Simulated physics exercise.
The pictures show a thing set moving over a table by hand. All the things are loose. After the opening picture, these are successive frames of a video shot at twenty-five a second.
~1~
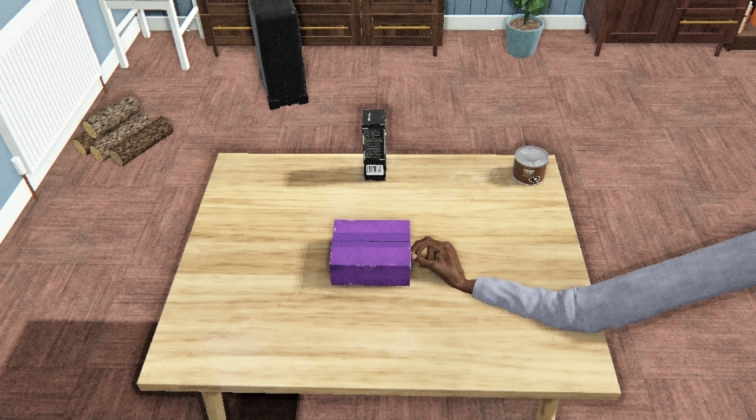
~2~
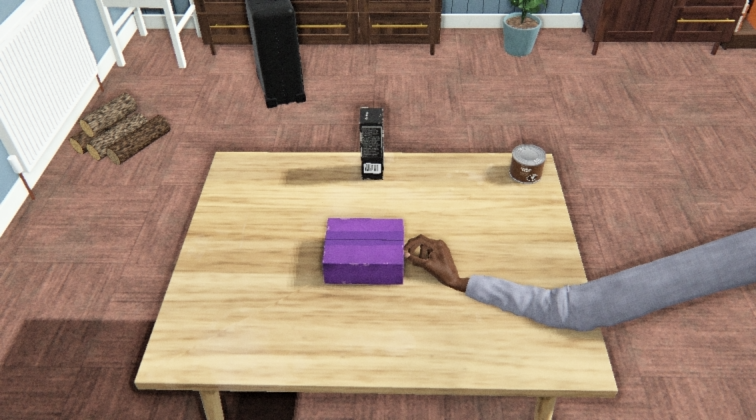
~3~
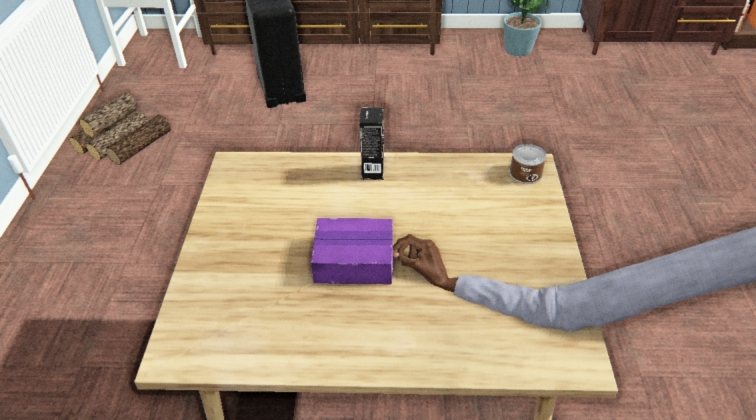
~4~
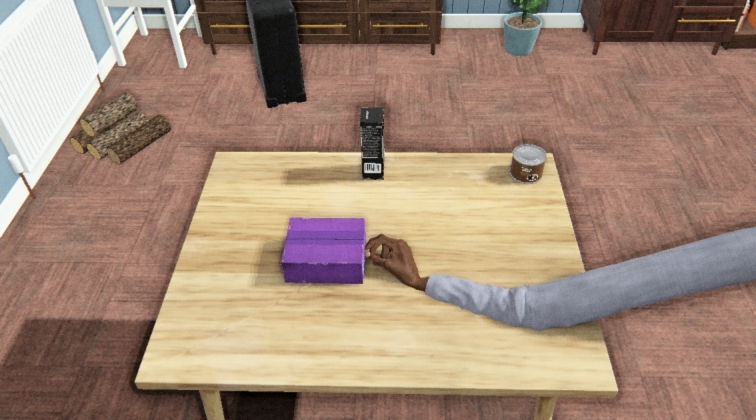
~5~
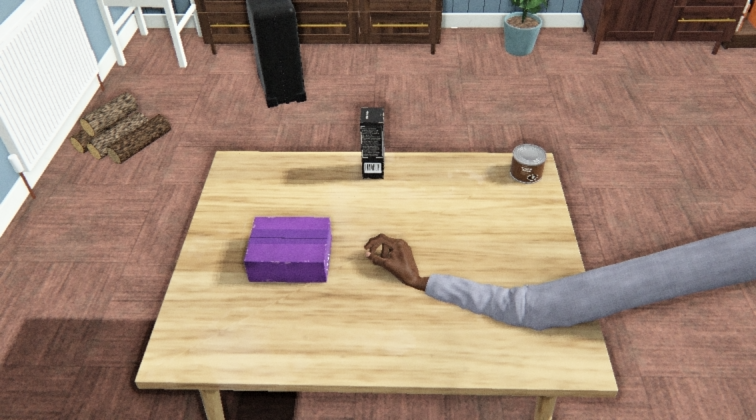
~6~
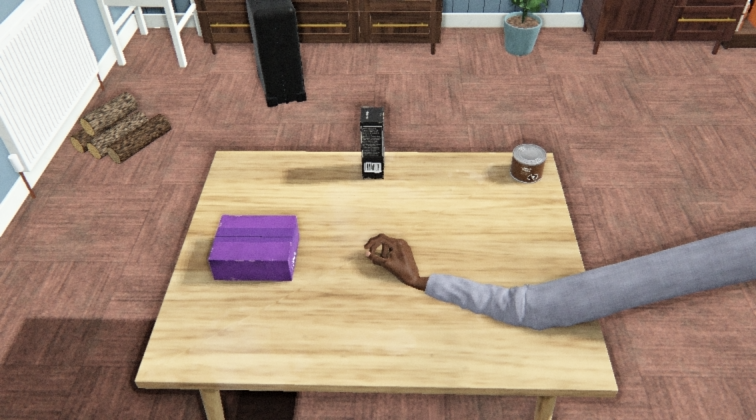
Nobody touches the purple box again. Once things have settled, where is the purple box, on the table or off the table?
The purple box drops to the floor.
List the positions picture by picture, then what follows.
The first frame shows under the hand; purple box (371, 252).
The second frame shows under the hand; purple box (365, 251).
The third frame shows under the hand; purple box (354, 250).
The fourth frame shows purple box (326, 250).
The fifth frame shows purple box (290, 249) moved a little.
The sixth frame shows purple box (256, 247) moved about its own width.
Then, 0.30 s later than the last frame, purple box now off the table.
Then, 0.50 s later than the last frame, things are still on the move.
When it is over, off the table, purple box.
